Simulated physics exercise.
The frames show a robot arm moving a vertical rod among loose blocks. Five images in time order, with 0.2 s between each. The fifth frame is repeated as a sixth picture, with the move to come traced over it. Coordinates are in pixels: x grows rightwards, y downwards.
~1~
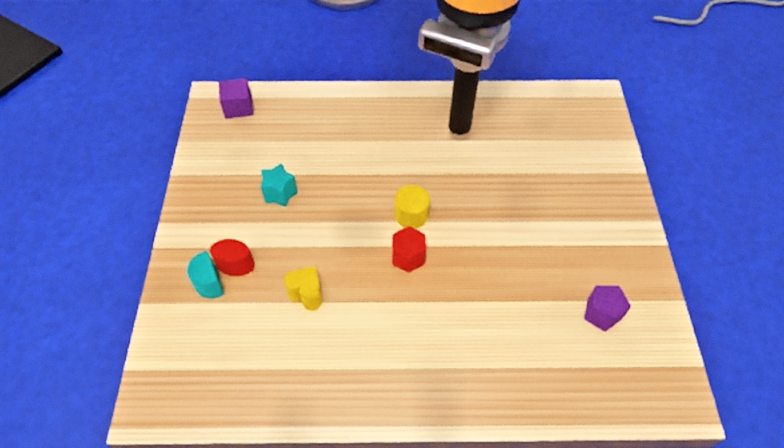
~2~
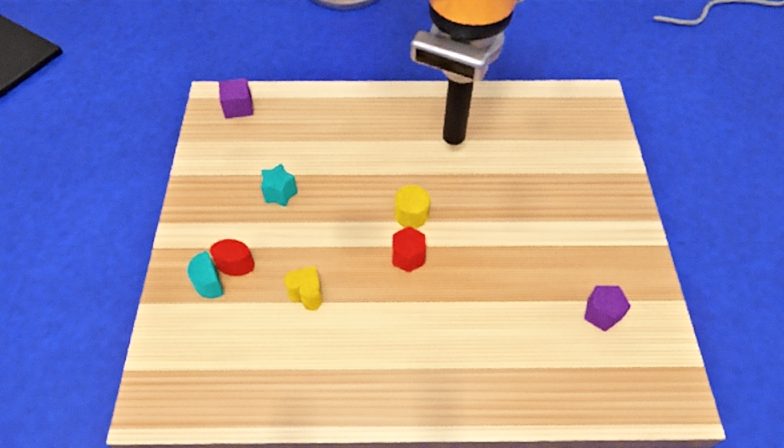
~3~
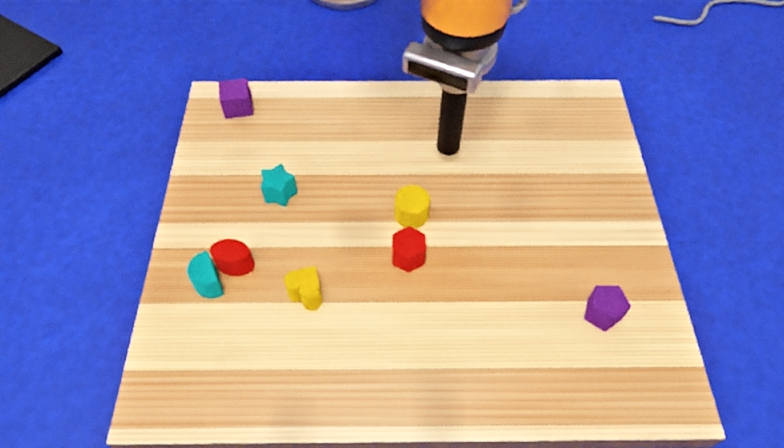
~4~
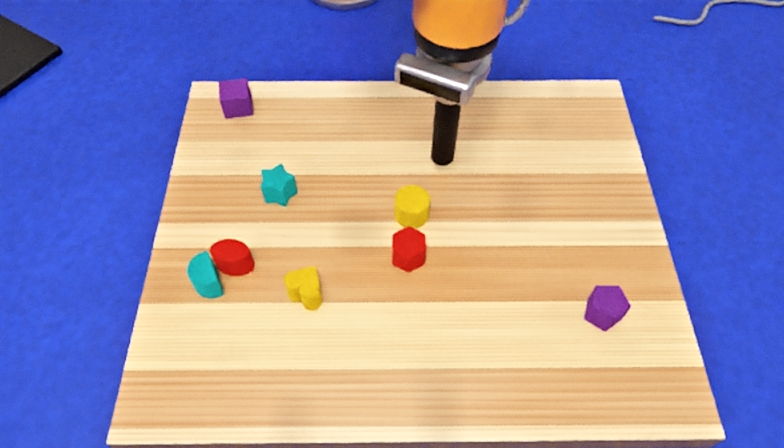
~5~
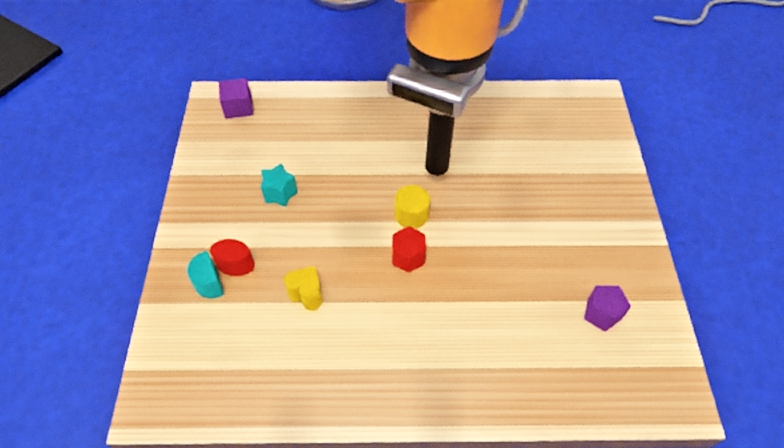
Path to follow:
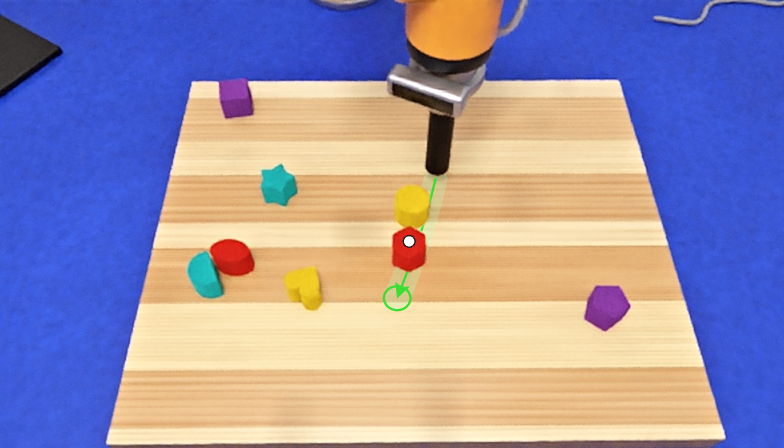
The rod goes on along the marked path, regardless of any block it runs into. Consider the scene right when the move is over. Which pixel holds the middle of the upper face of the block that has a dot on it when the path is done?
Top centre: (377, 307).
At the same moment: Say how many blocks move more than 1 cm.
Blocks moved: Two.
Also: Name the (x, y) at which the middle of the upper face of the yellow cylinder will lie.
Its top face will be centred at roughly (387, 225).
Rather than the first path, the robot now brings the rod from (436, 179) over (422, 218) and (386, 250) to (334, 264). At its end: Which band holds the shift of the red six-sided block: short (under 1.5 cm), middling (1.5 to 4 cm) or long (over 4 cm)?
Displacement: 1.5 to 4 cm.
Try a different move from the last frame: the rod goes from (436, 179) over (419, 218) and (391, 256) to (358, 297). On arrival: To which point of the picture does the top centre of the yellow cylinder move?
Its top centre is at about (349, 244).
The line goes from (436, 179) by way of (420, 235) to (397, 298); the dot is on the red six-sided block.
What follows on the original path. One third of the way, rod (427, 205); yellow cylinder (401, 213).
Two thirds of the way, rod (414, 245); red six-sided block (399, 263), turned 50° anticlockwise; yellow cylinder (387, 225).
At the end, rod (397, 288); red six-sided block (377, 307), turned 40° anticlockwise; yellow cylinder (387, 225).
